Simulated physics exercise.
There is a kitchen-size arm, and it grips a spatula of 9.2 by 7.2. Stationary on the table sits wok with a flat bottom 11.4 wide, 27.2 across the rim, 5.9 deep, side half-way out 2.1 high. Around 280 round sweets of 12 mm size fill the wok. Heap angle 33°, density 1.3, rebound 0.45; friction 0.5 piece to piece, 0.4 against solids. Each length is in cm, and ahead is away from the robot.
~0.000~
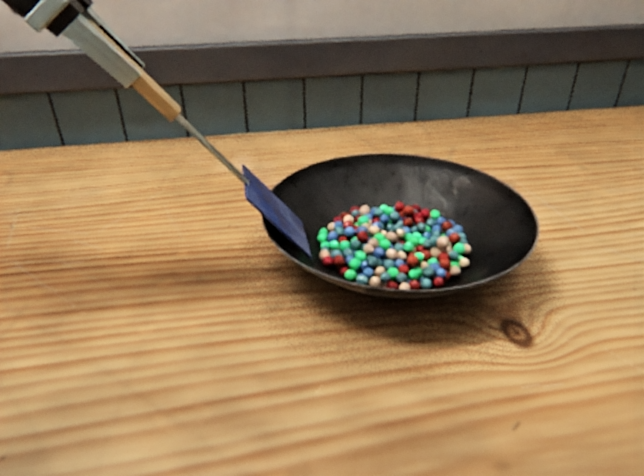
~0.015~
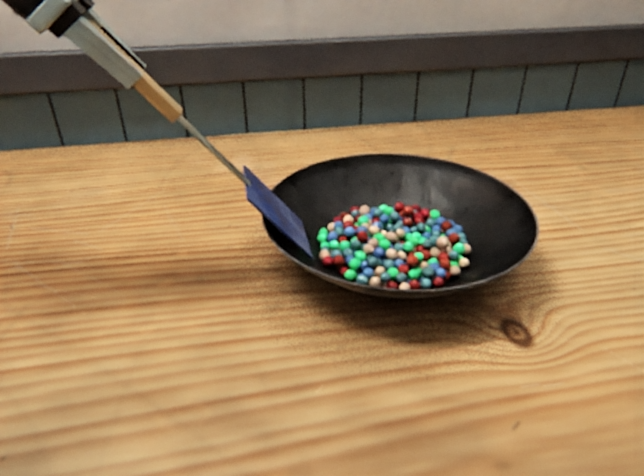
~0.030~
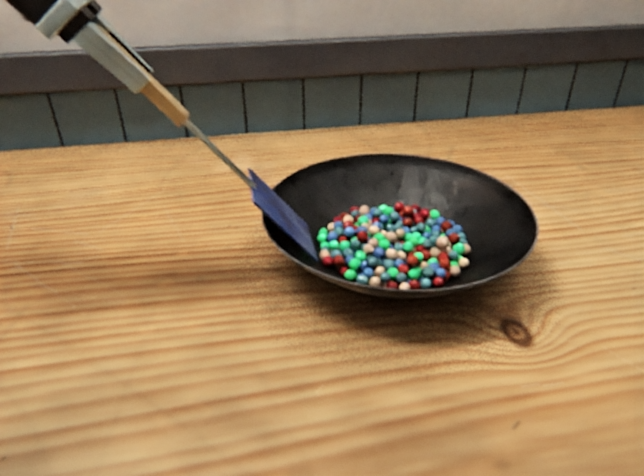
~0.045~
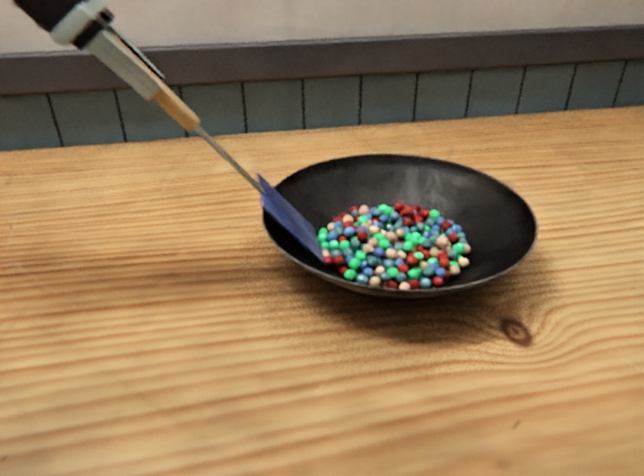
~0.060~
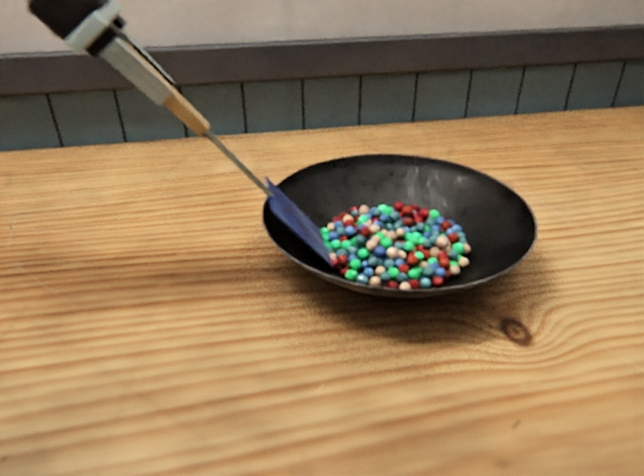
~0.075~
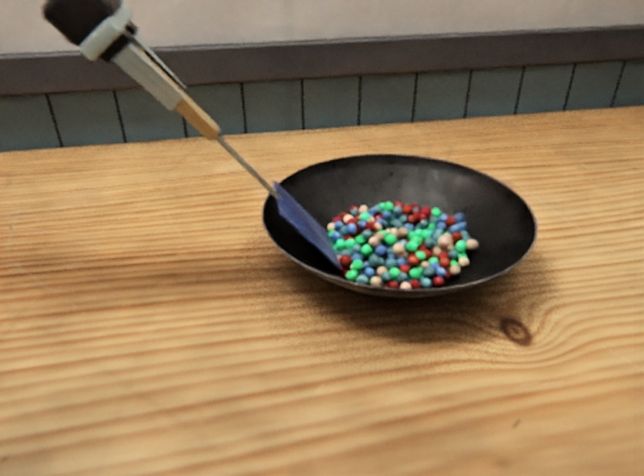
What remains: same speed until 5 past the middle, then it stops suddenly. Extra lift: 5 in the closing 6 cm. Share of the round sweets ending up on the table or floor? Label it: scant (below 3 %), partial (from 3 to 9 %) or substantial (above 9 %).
Scant (below 3 %).
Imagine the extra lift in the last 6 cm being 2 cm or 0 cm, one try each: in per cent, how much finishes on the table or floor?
You'd get some 0 per cent with the first setting and some 0 per cent with the second.
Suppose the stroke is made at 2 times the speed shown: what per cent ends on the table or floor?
I'd put it around 10 per cent.
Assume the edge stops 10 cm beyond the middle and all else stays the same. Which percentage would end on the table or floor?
It would be near 20 per cent.
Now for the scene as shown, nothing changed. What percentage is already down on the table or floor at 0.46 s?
I'd say close to 0 in a hundred.
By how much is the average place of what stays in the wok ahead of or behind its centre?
Offset: About 4.5 cm, ahead.
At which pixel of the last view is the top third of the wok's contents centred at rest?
Pixel estimate: About (465, 224).
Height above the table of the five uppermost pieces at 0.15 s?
5 cm.
By 0.15 s, sloping 52°, highest piece 6 above the table; 281 in the wok.
By 0.23 s, sloping 52°, highest piece 6 above the table; 280 in the wok, 1 on the blade or in flight.
By 0.46 s, sloping 52°, highest piece 6 above the table; 280 in the wok, 1 on the table or floor.
By 1.51 s, sloping 52°, highest piece 5 above the table; 280 in the wok, 1 on the table or floor.
Final count, 280 in the wok, 1 on the table or floor. That is 0 % on the table or floor.
